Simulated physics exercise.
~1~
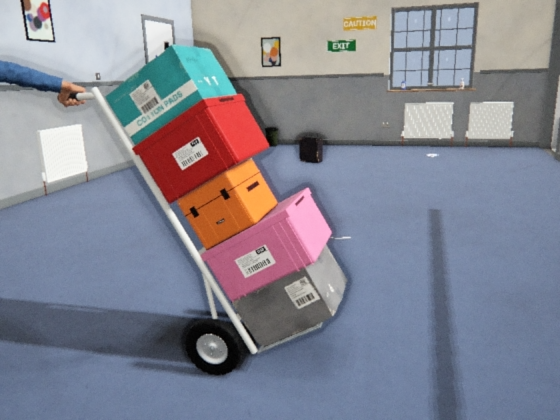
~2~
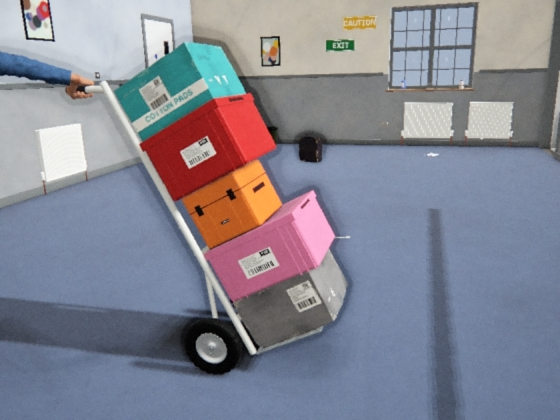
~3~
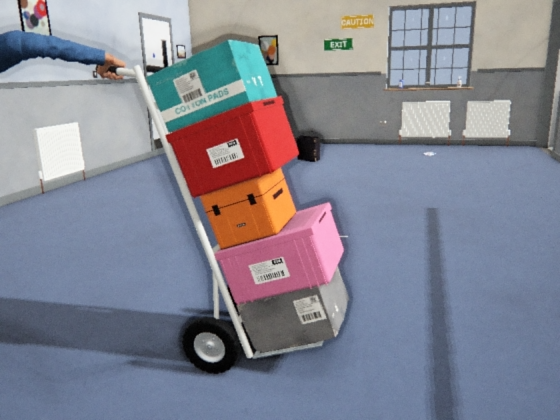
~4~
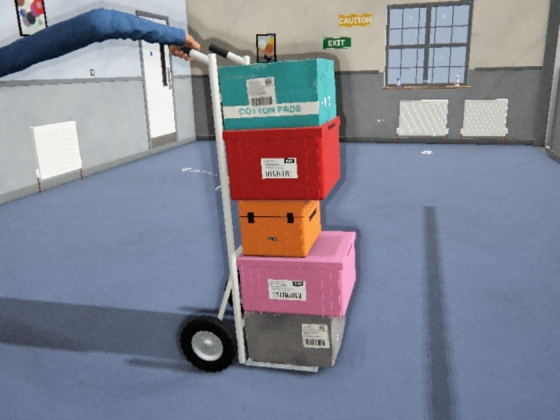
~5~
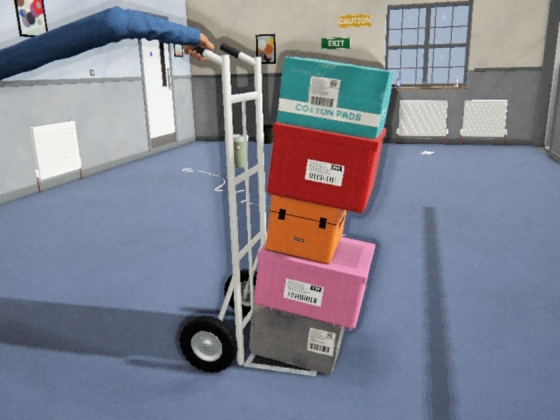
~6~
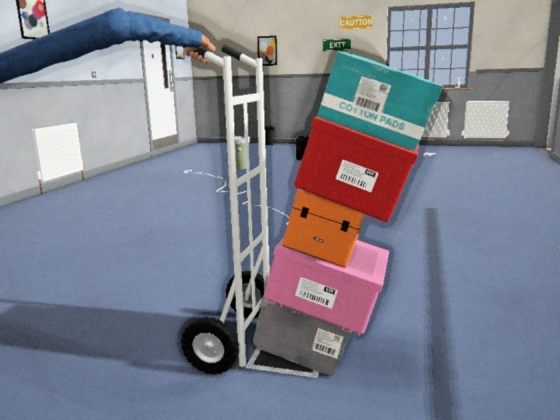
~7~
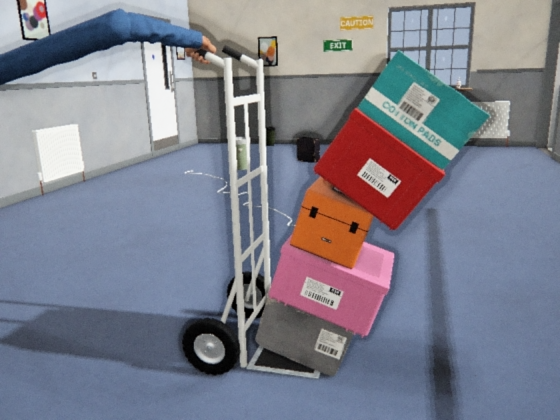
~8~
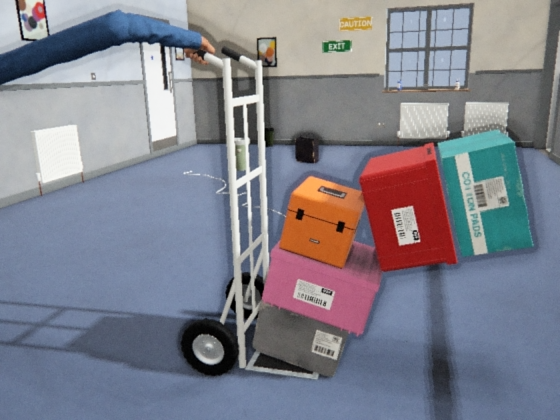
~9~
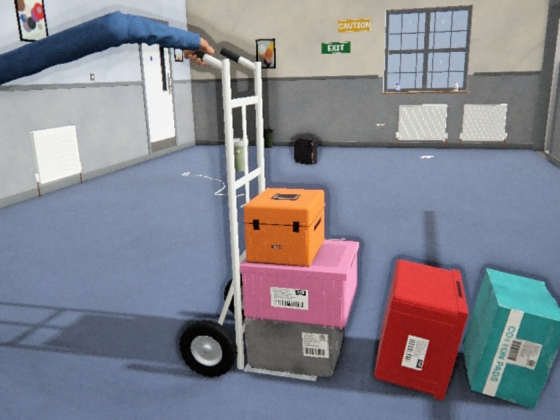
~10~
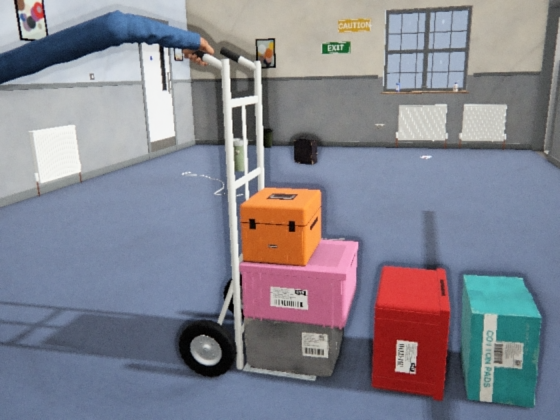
In a blue-floored hall, a hand tips a loaded hand truck upright, the stack pitching right, turquoise and red boxes falling off.
